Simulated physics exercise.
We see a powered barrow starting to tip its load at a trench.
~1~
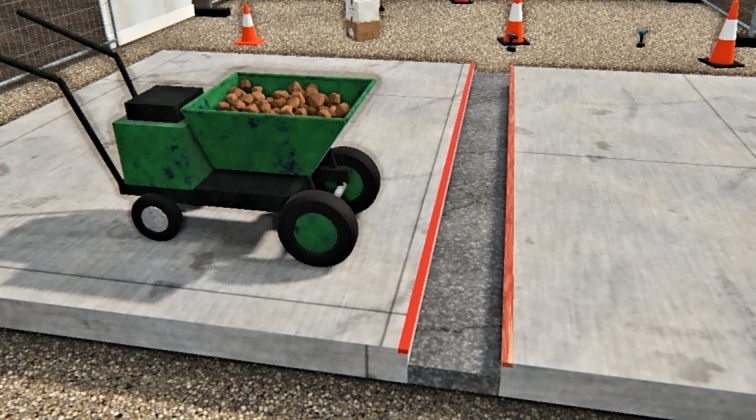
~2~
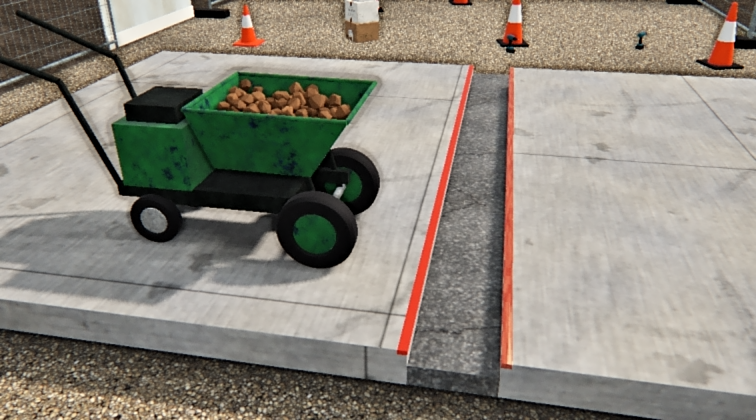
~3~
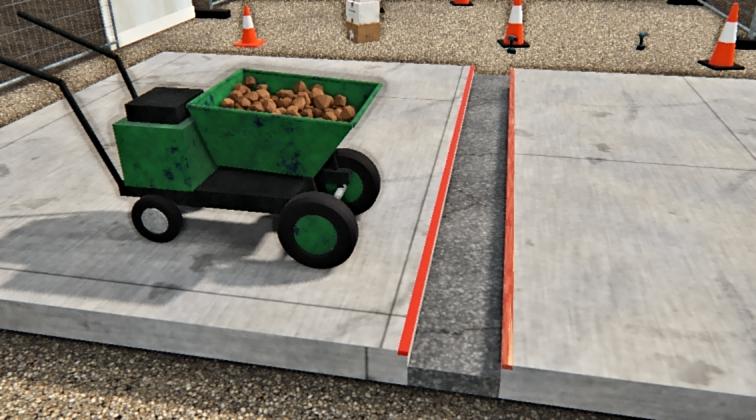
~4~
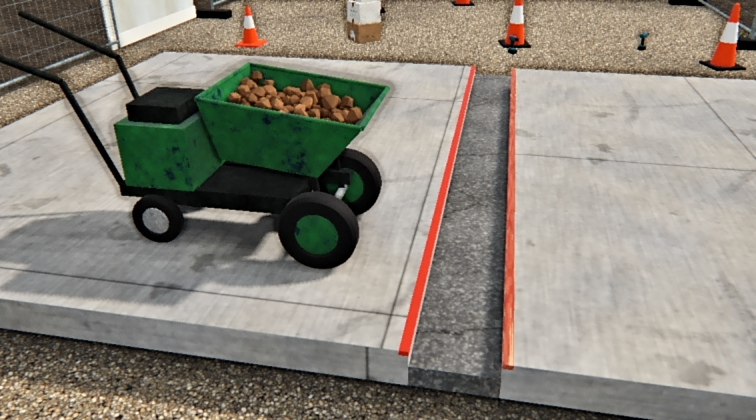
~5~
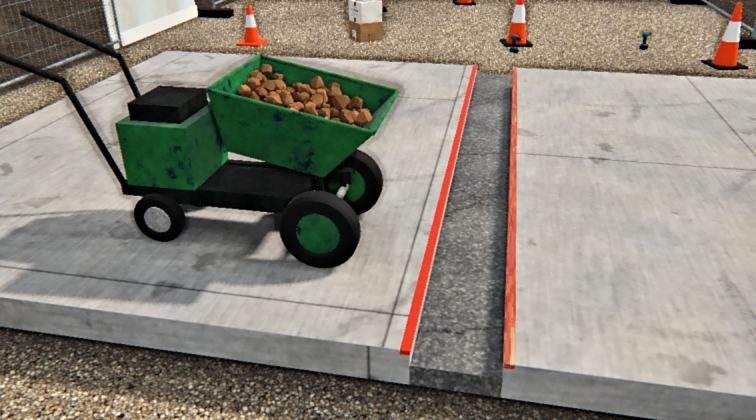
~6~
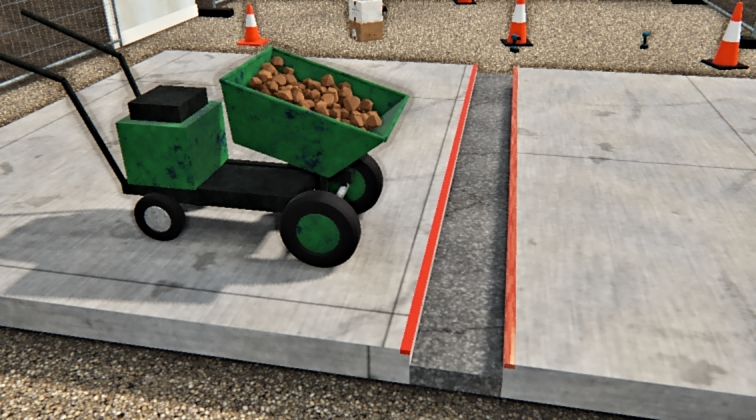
Green powered barrow standing beside a shallow trench in a concrete slab, its skip of brown clods gradually tilting forward to the right.
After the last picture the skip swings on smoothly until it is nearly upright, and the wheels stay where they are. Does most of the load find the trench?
Between the edges lies over half of the load.
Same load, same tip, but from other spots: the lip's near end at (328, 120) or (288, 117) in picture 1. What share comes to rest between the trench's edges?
In turn 80 and 50 in a hundred.
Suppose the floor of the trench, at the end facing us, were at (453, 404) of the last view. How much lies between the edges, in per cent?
Roughly 100 in a hundred.
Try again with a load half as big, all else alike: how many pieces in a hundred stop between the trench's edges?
Close to 90 per cent.
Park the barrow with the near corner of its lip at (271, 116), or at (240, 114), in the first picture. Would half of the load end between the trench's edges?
The first try: The smaller part. The second: The smaller part.
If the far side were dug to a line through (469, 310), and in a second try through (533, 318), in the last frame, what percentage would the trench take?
In turn 30 and 80 in a hundred.
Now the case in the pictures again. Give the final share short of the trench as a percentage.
It comes to 0 per cent or so.
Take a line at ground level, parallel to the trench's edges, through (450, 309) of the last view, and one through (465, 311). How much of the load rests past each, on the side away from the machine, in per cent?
About 60 and 50 per cent.
Just after the last frame, skip tipped steeply; every one in the skip.
A moment on, skip tipped right over; the larger part in the skip; roughly a quarter in or heaped over the trench; just a few beyond it; just a few falling.
Further on, skip tipped right over; roughly a quarter in the skip; roughly two thirds in or heaped over the trench; about a tenth beyond it.
When it is over, skip tipped right over; roughly a quarter in the skip; roughly two thirds in or heaped over the trench; about a tenth beyond it.
